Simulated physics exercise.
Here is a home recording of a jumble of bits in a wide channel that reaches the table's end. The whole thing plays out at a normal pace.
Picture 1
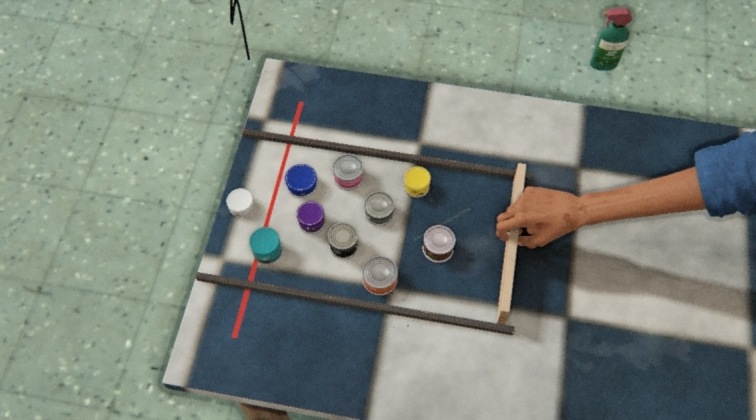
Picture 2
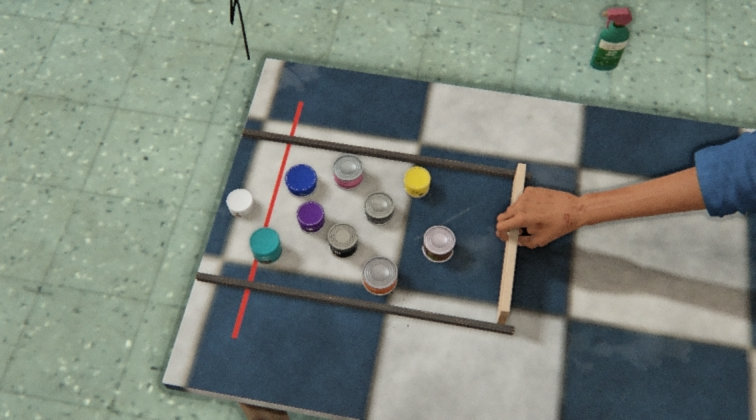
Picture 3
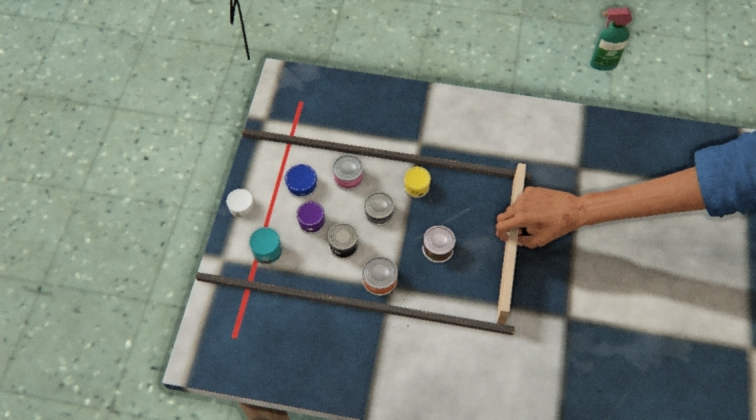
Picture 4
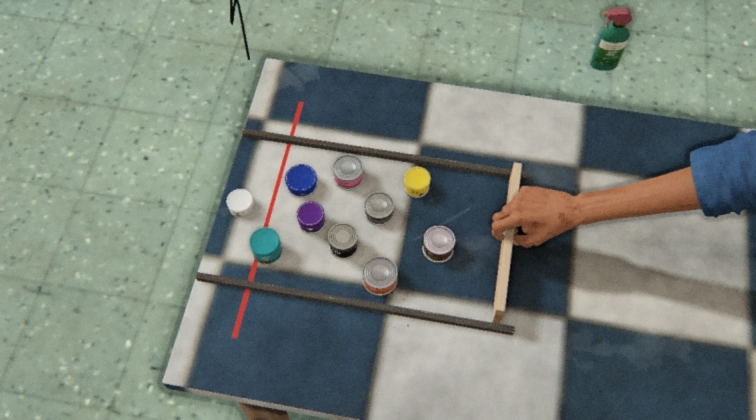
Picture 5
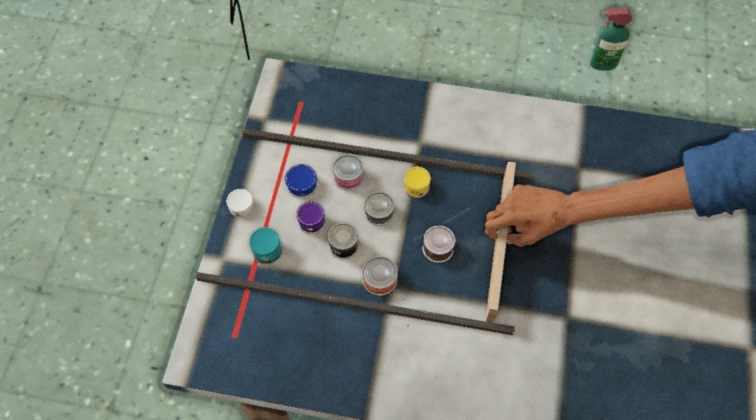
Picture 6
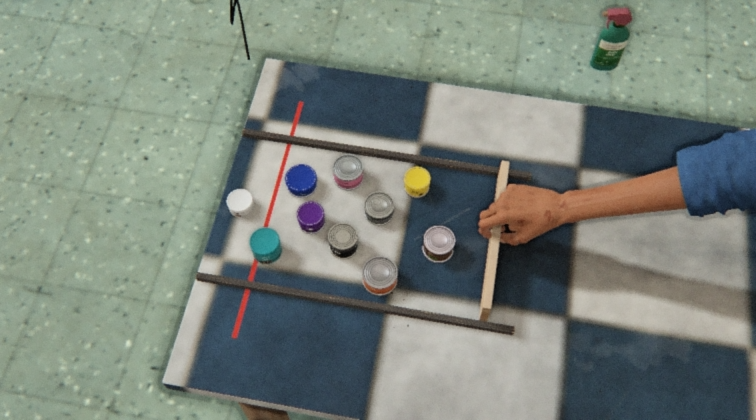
On a checkered tabletop above a green floor, small tubs and pots sit scattered between two dark rails, some near a red tape line. A hand rests on a pale board at the right, then slides it slightly left, while the containers stay still.
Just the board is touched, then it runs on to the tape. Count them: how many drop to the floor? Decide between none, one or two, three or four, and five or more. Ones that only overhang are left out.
Over the end go only a single one or a pair.
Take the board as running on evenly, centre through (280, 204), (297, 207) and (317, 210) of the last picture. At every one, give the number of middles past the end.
It comes out as 1, then 0, then 0.
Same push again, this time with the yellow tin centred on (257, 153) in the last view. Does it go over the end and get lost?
Placed like that, the yellow tin keeps its spot.
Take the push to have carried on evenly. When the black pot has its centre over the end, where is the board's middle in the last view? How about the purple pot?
(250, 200) and (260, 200), more or less.
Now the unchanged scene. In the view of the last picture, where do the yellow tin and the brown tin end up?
The yellow tin settles near (272, 155); as for the brown tin, near (253, 211).
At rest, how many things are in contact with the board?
Counting them up gives 4.
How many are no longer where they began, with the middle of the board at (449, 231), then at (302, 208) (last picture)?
Counts: 1, 10.
Early on, none off yet; white tub at rest near (241, 203); turquoise tub at rest near (266, 246); blue pot at rest near (301, 181).
Finally, the number that fall off is one or two; lost, white tub.
